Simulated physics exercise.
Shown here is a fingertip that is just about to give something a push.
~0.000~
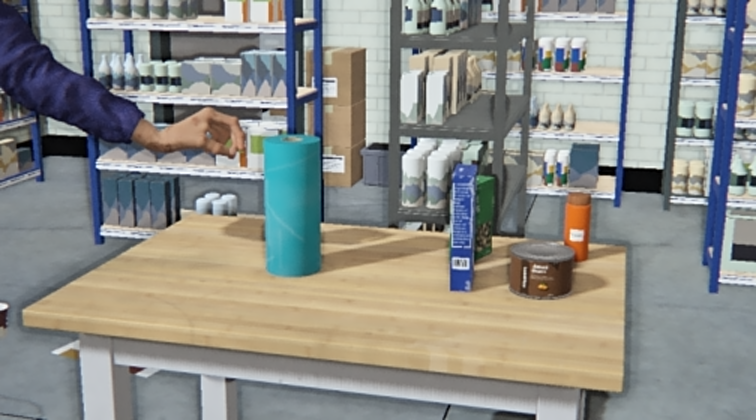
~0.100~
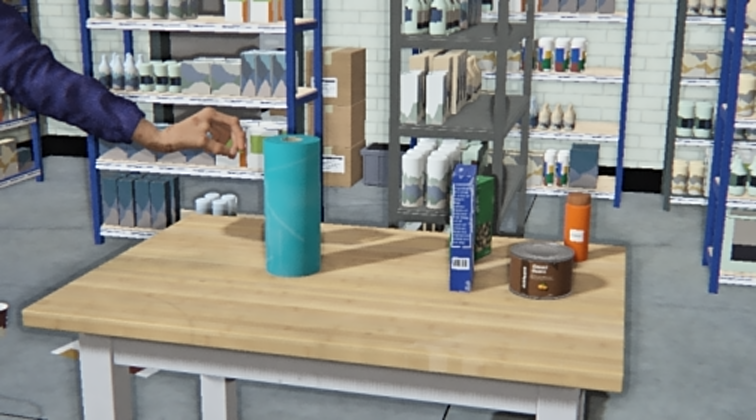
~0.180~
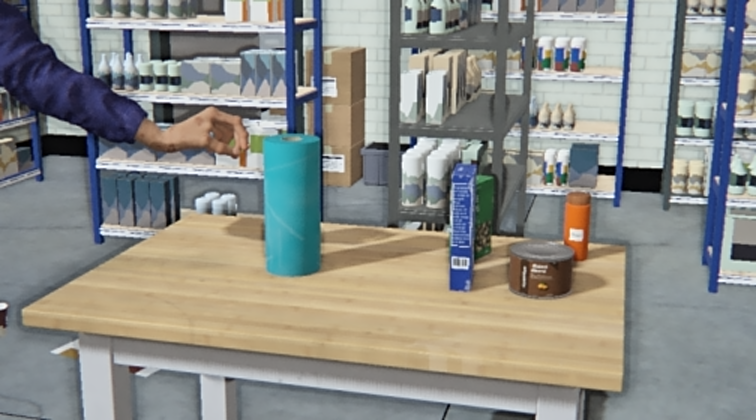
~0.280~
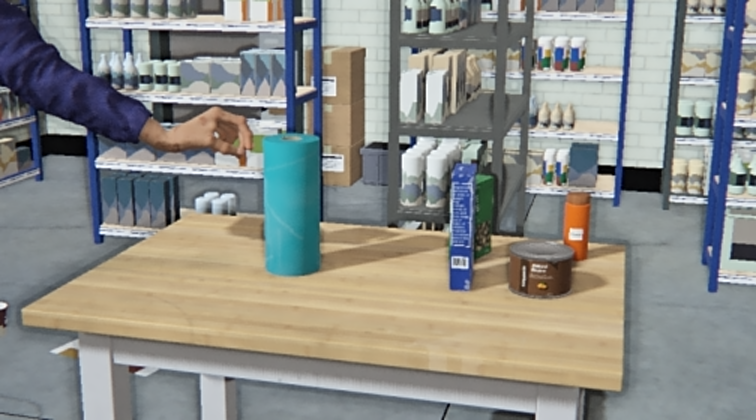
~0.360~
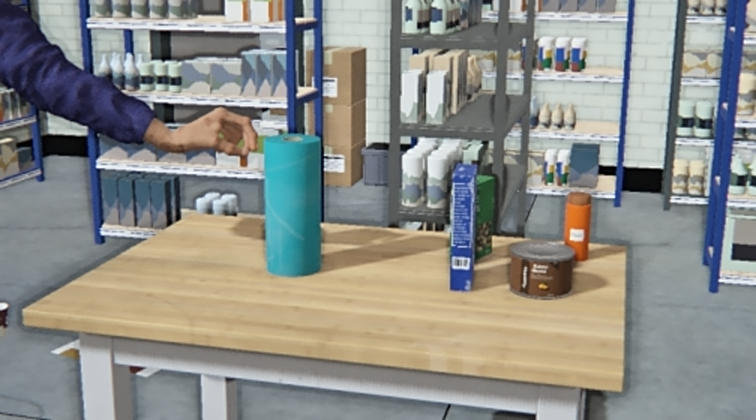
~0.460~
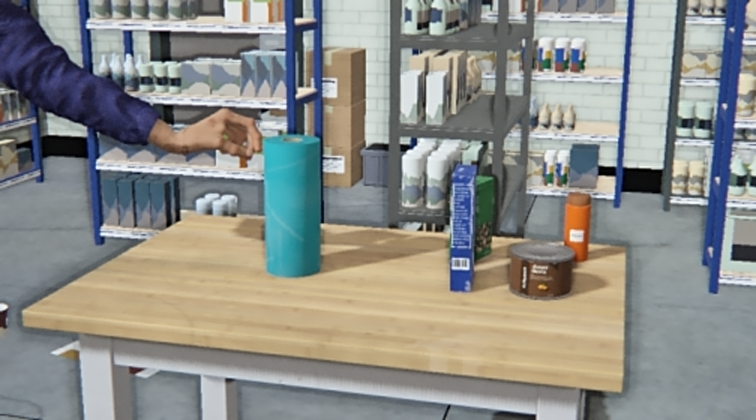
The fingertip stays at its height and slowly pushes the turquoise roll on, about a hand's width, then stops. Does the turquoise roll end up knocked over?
Yes, it goes over.
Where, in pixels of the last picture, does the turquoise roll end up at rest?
At about (391, 250).
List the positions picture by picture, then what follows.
In the first frame, turquoise roll (293, 206).
In the second frame, turquoise roll (293, 206).
In the third frame, turquoise roll (292, 205).
In the fourth frame, turquoise roll (292, 205).
In the fifth frame, turquoise roll (293, 205).
In the sixth frame, turquoise roll (293, 206).
Around 1.76 s, turquoise roll rocked 31° from its first pose near (330, 204).
Around 2.16 s, turquoise roll on its side near (393, 252).
Finally (4.0 s), down or leaning hard on the table, turquoise roll. Final places as the last picture's camera would see them, turquoise roll near (391, 250).
